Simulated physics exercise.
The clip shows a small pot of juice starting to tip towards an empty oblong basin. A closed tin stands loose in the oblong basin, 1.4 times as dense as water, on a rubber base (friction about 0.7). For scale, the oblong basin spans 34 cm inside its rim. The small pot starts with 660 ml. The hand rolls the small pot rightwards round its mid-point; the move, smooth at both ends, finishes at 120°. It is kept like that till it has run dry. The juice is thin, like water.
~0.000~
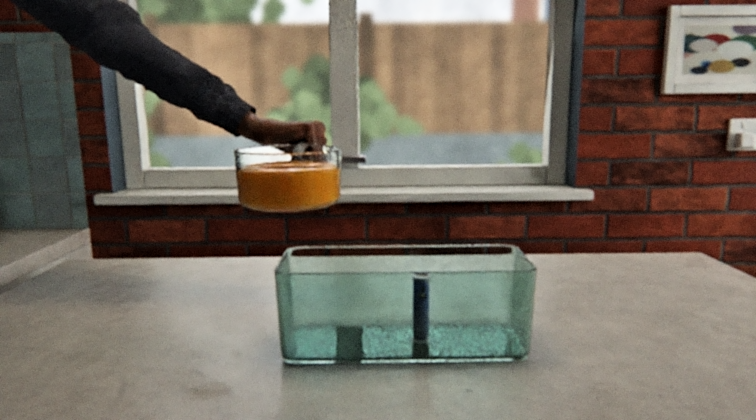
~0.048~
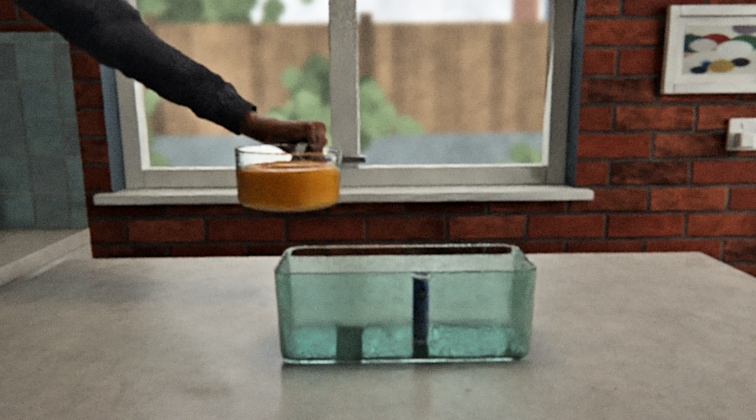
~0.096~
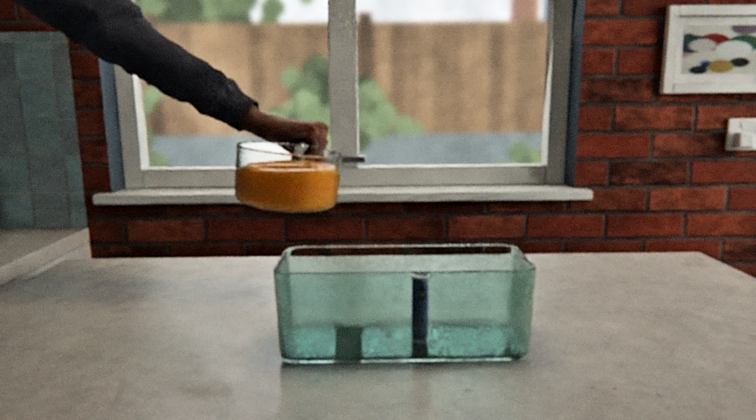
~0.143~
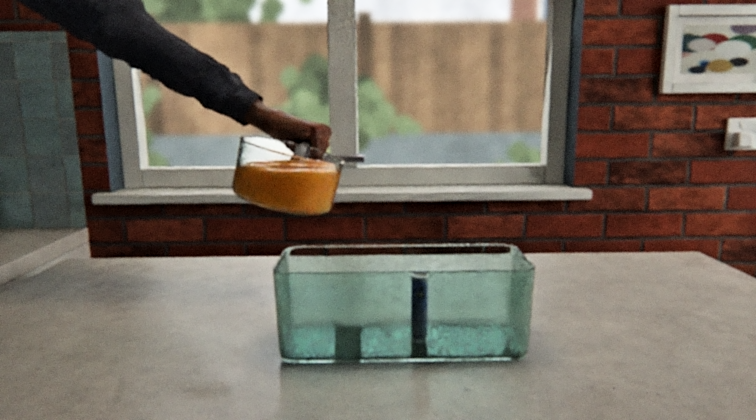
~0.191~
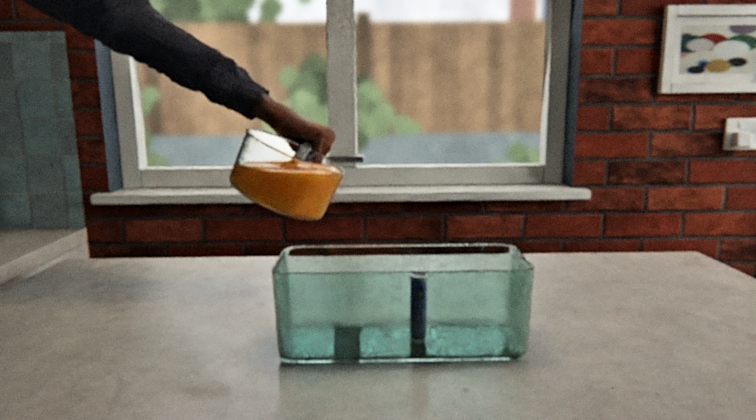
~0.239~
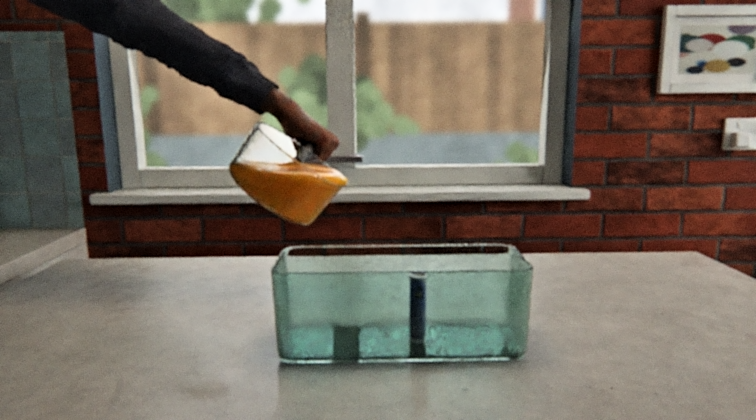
The clip shows a hand holding a small clear pot of orange juice above a greenish glass basin with a dark upright object inside; the hand slowly, then more quickly, tilts the pot to the right.
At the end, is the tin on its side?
It remains upright.
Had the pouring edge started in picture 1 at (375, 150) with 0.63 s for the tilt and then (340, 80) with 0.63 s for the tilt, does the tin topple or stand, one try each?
First it topples; then it topples.
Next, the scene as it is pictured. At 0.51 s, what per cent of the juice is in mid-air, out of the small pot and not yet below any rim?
Some 32 per cent.
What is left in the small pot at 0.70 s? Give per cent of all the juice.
About 1 per cent.
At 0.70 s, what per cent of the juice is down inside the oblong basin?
About 96 per cent.
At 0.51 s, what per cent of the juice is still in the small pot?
About 16 per cent.
Then, 0.51 s in, the tilt is 109° and 16 per cent is still to pour; the tin stands where it began.
Then, 0.70 s in, the tilt is 120° and 1 per cent is still to pour; the tin stands where it began.
Then, 0.91 s in, the tilt is 120° and 0 per cent is still to pour; the tin stands where it began.
Then, 1.13 s in, the tilt is 120° and 0 per cent is still to pour; the tin stands where it began.
Finally, the tin stands where it began.
